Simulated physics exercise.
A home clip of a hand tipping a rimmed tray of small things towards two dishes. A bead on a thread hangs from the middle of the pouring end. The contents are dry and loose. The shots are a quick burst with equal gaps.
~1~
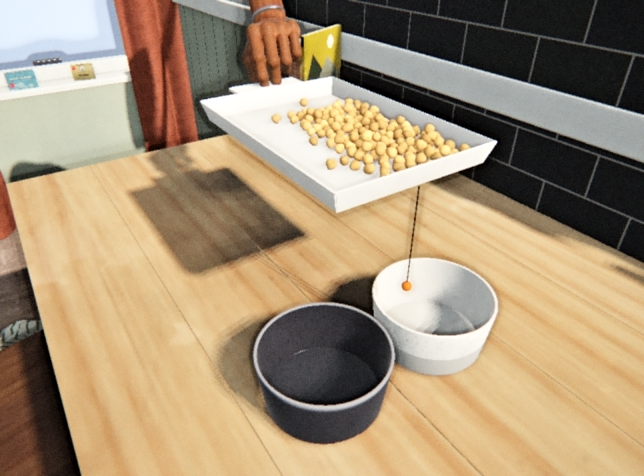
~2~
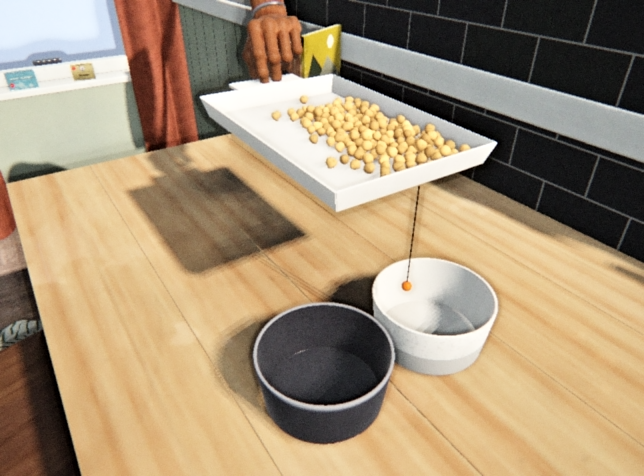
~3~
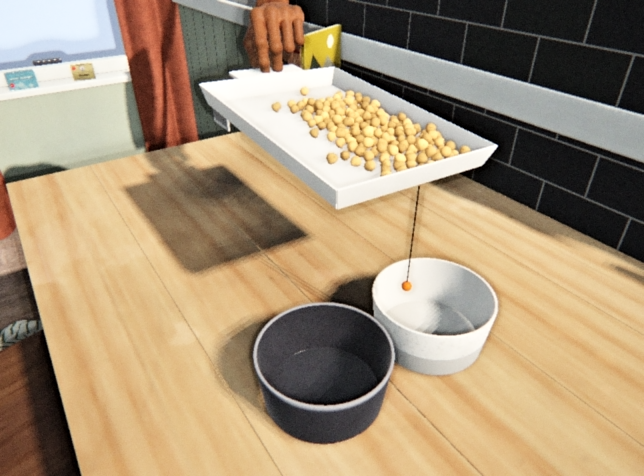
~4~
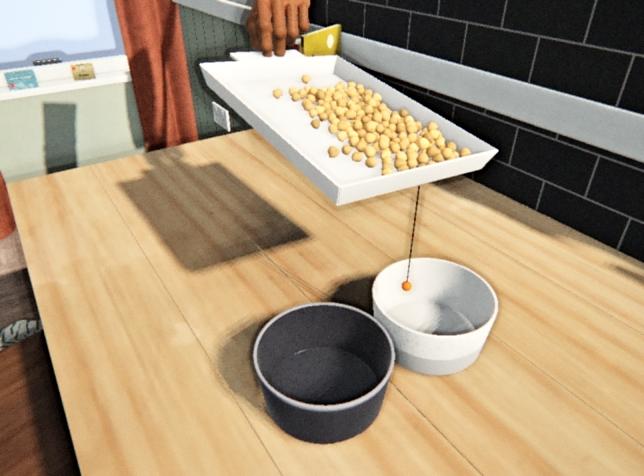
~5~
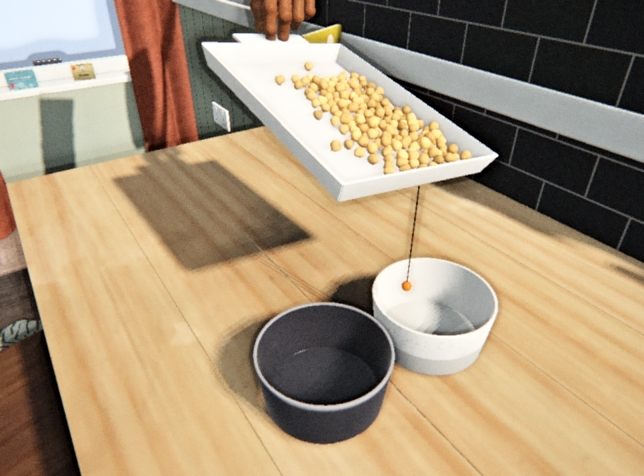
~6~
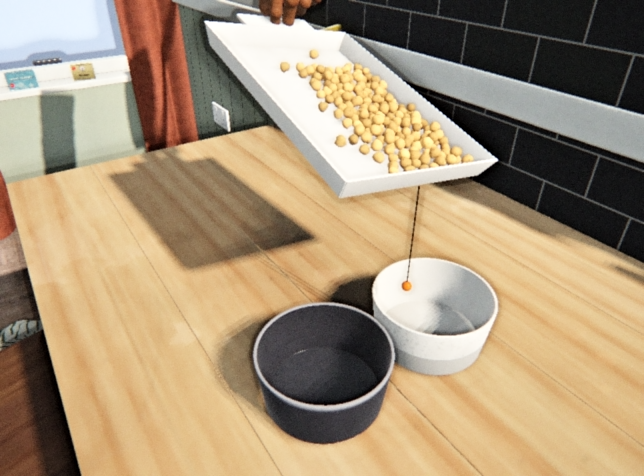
In the video, a hand raises the far end of a white tray of dried chickpeas above a dark dish and a white dish, gradually tilting it toward its right corner while the chickpeas stay on it and an orange bead hangs below.
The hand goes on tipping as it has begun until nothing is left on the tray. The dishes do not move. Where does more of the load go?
The right-hand one ends fuller.
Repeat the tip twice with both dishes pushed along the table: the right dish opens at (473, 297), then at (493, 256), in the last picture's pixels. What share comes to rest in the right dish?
About 90 and 60 per cent.
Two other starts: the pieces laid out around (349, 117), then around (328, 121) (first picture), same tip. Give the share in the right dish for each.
Near 50 % and 50 %.
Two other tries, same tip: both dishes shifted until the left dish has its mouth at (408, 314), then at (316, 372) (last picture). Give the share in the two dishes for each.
First some 90, then 30 per cent.
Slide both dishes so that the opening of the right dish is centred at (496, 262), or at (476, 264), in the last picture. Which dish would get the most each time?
First the right one, then right.
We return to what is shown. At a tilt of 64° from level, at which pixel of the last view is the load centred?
Close to (440, 119).
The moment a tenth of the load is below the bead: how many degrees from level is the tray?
At some 95 degrees.
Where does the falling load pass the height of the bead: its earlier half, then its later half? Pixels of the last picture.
Around (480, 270) and then (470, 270).
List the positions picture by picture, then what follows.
Corners of the pouring end at (337, 188) and (486, 141), level; middle of the load at (371, 137), dried chickpeas; left dish at (365, 415); right dish at (476, 348); bead on its thread at (407, 286), in the first picture.
Corners of the pouring end at (338, 187) and (487, 142), level; middle of the load at (371, 135), in the second picture.
Corners of the pouring end at (339, 185) and (487, 144), tipped barely, lowest at the right corner; middle of the load at (372, 132), in the third picture.
Corners of the pouring end at (342, 181) and (488, 148), tipped a little, lowest at the right corner; middle of the load at (373, 127), in the fourth picture.
Corners of the pouring end at (345, 178) and (488, 152), tipped a little, lowest at the right corner; middle of the load at (375, 122), in the fifth picture.
Corners of the pouring end at (349, 175) and (488, 156), tipped clearly, lowest at the right corner; middle of the load at (379, 117); left dish at (365, 415); right dish at (476, 348), in the sixth picture.
Soon after the last picture, tray tipped steeply; nearly all on the tray; a small part in the air.
A little later, tray tipped past a quarter turn; a small part on the tray; about a third in the right dish; about a quarter outside both; about a quarter in the air.
Later still, tray tipped past a quarter turn; about two thirds in the right dish; about a third outside both.
At rest, tray tipped past a quarter turn; none in the left dish; about two thirds in the right dish; about a third outside both.
